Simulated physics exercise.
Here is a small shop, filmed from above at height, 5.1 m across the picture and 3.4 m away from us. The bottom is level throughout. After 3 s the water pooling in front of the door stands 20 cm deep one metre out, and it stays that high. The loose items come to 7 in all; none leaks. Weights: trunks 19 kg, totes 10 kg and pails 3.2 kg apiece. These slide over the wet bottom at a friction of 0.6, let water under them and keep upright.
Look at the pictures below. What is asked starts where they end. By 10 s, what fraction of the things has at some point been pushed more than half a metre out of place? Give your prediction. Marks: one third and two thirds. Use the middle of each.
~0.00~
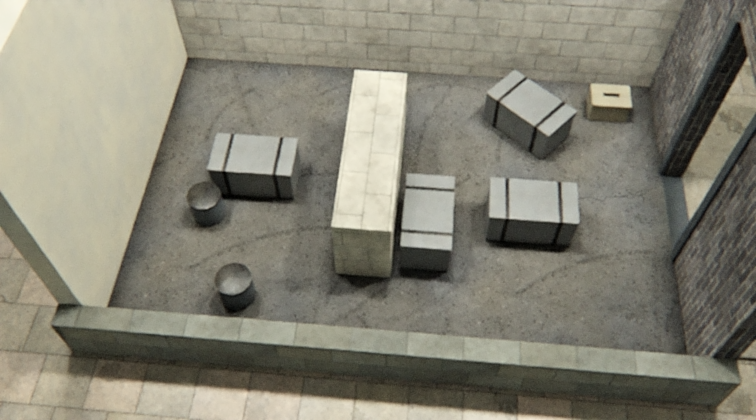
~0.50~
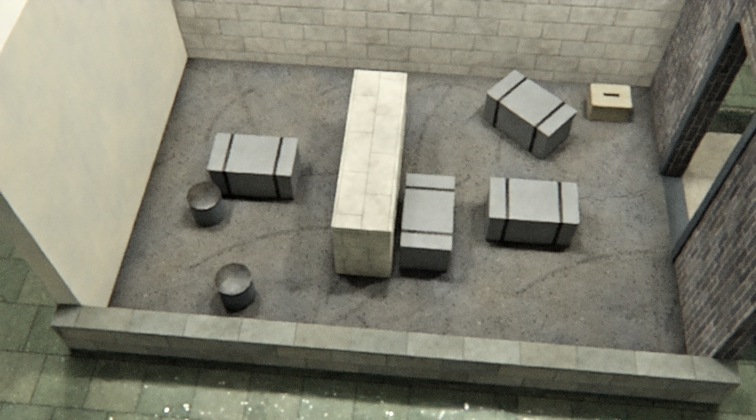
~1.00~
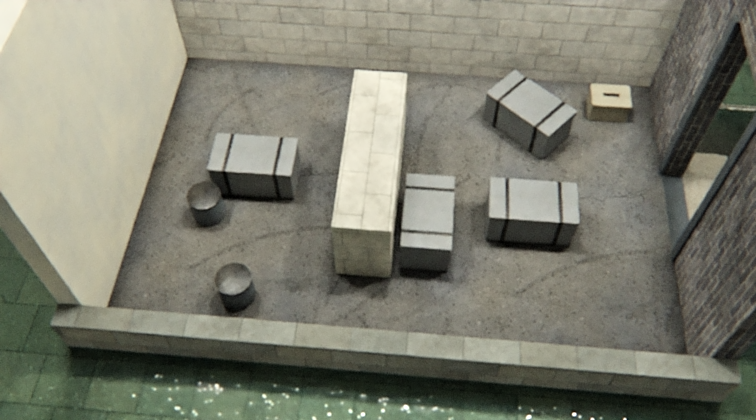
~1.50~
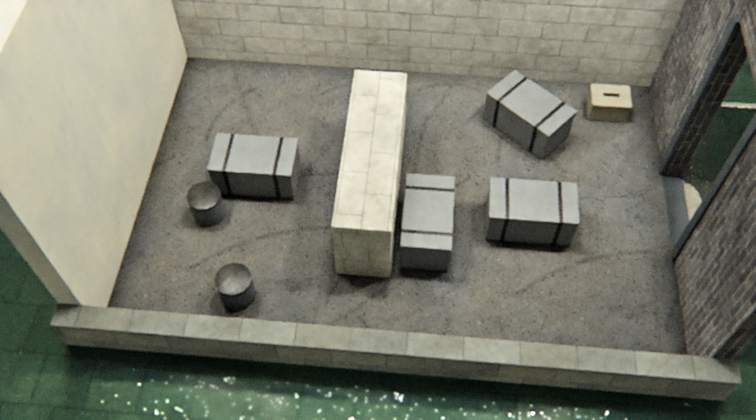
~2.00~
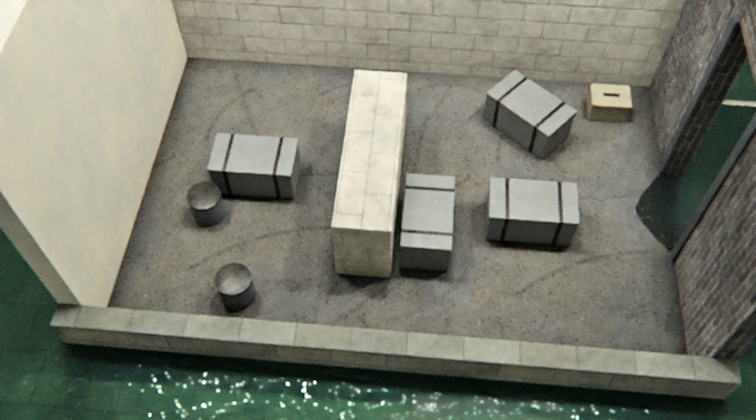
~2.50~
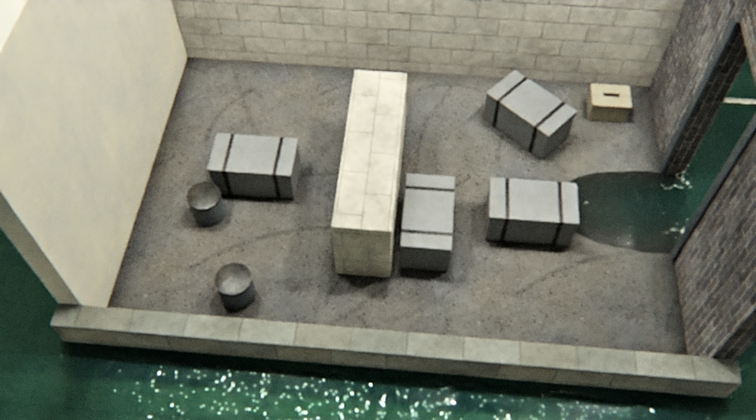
Between one and two thirds.
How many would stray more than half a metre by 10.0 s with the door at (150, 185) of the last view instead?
The answer would then be 3.
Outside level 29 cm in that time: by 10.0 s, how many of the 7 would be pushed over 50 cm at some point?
Then it comes to 5.
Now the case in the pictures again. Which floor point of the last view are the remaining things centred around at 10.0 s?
Averaged position, last view: Near pixel (372, 211).
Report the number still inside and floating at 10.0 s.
At that time, 4.
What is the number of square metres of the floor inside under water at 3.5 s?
Wet area: Approx. 3.5 m2.
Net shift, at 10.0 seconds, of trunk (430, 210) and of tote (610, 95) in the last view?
First 100 cm, then 0 cm.
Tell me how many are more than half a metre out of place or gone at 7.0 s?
I count 0.
After 3.5 s 0 of 7 are over 50 cm from their spots; 0 afloat.
After 4.5 s 0 of 7 are over 50 cm from their spots; 0 afloat.
After 7.0 s 0 of 7 are over 50 cm from their spots; 3 afloat.
After 10.0 s 4 of 7 are over 50 cm from their spots, and 4 have been at some point; 4 afloat.
